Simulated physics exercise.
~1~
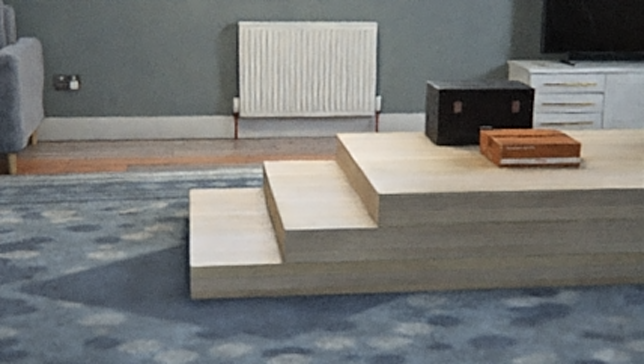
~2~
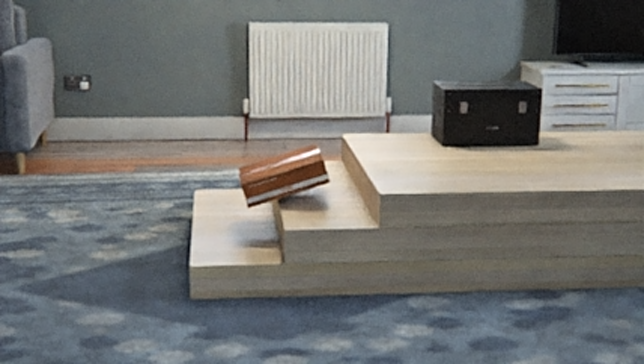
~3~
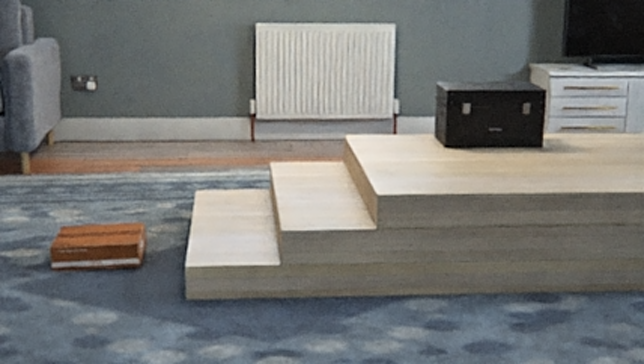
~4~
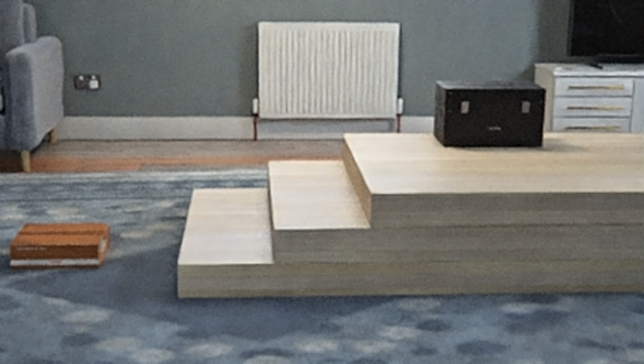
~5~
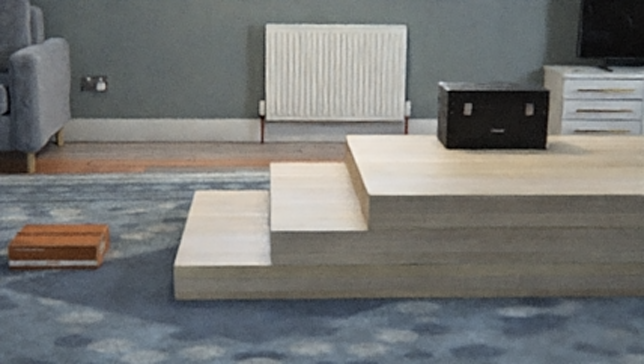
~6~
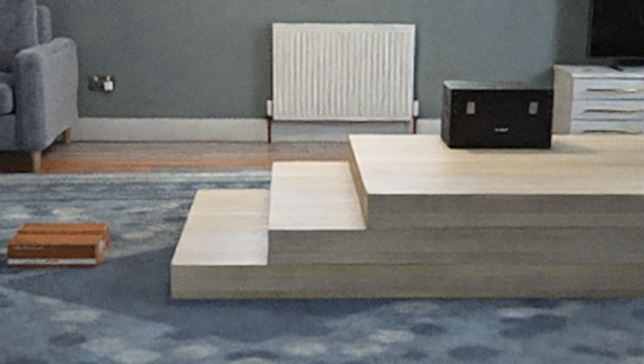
The video shows an orange parcel and a black toolbox on a pale wooden landing with steps. The parcel moves left, tips over the steps and drops to the blue patterned carpet, where it slides slightly farther left and rests, while the toolbox stays on the landing.
